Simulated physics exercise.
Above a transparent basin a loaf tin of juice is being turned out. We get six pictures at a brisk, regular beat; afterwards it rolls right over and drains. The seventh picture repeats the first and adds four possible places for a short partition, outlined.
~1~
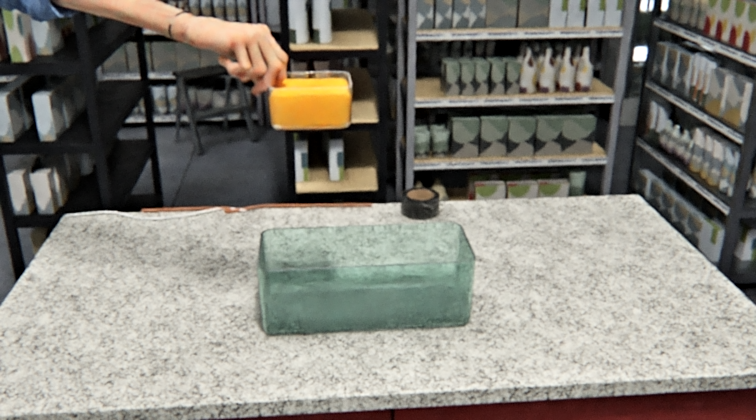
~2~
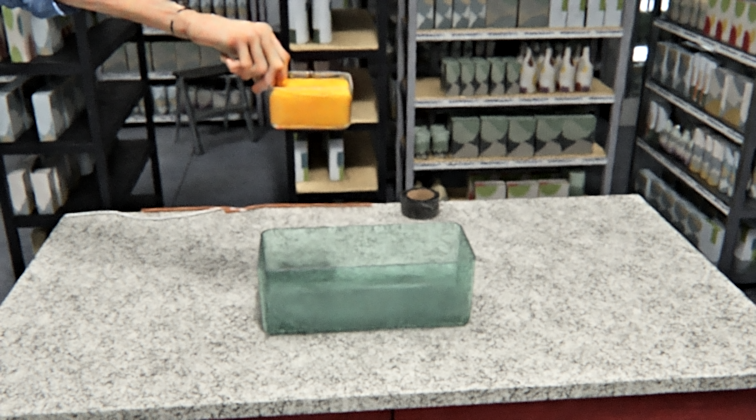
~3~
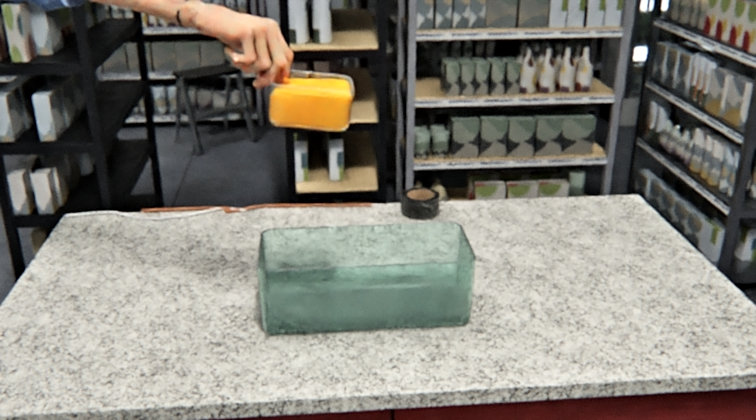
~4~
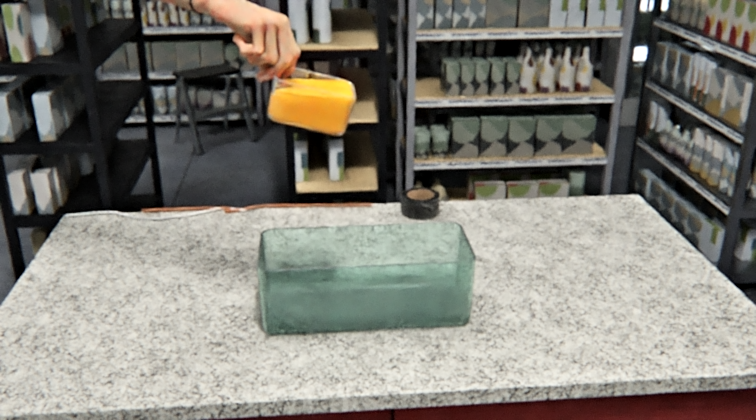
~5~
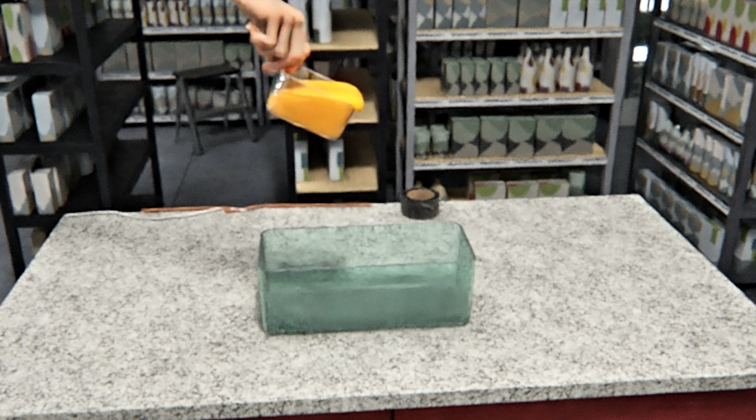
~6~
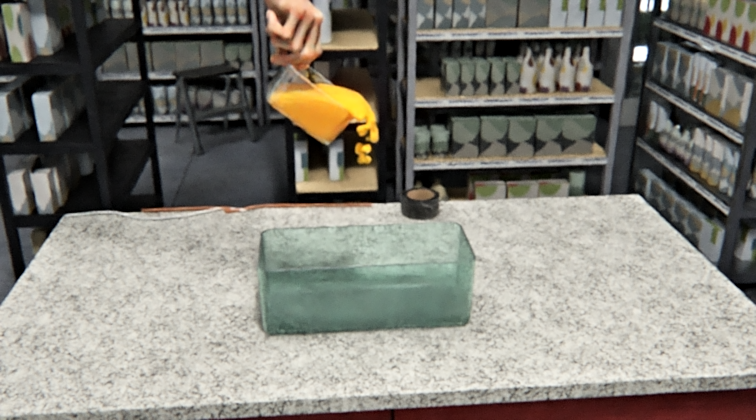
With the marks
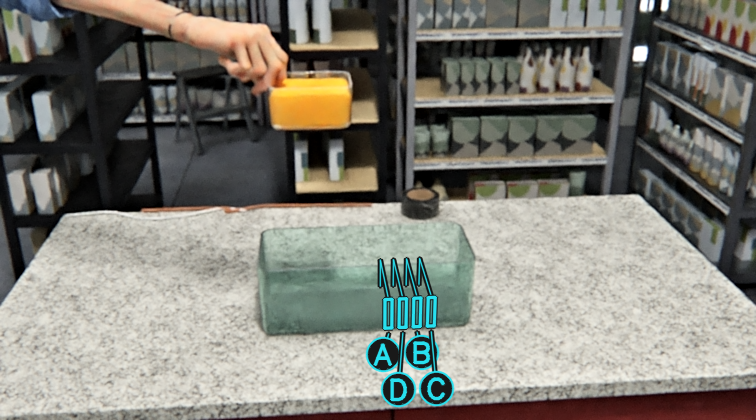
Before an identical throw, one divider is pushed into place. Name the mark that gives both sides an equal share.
Take B.
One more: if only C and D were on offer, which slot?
D.
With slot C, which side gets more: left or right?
The left side.
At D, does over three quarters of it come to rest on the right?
No.
In cyan, A at (388, 333); B at (417, 332); C at (431, 331); D at (402, 332).
Choosing A, about 23 % ends left of the wall and 75 % right of it.
Choosing B, about 51 % ends left of the wall and 48 % right of it.
Choosing C, about 89 % ends left of the wall and 9 % right of it.
Choosing D, about 31 % ends left of the wall and 67 % right of it.
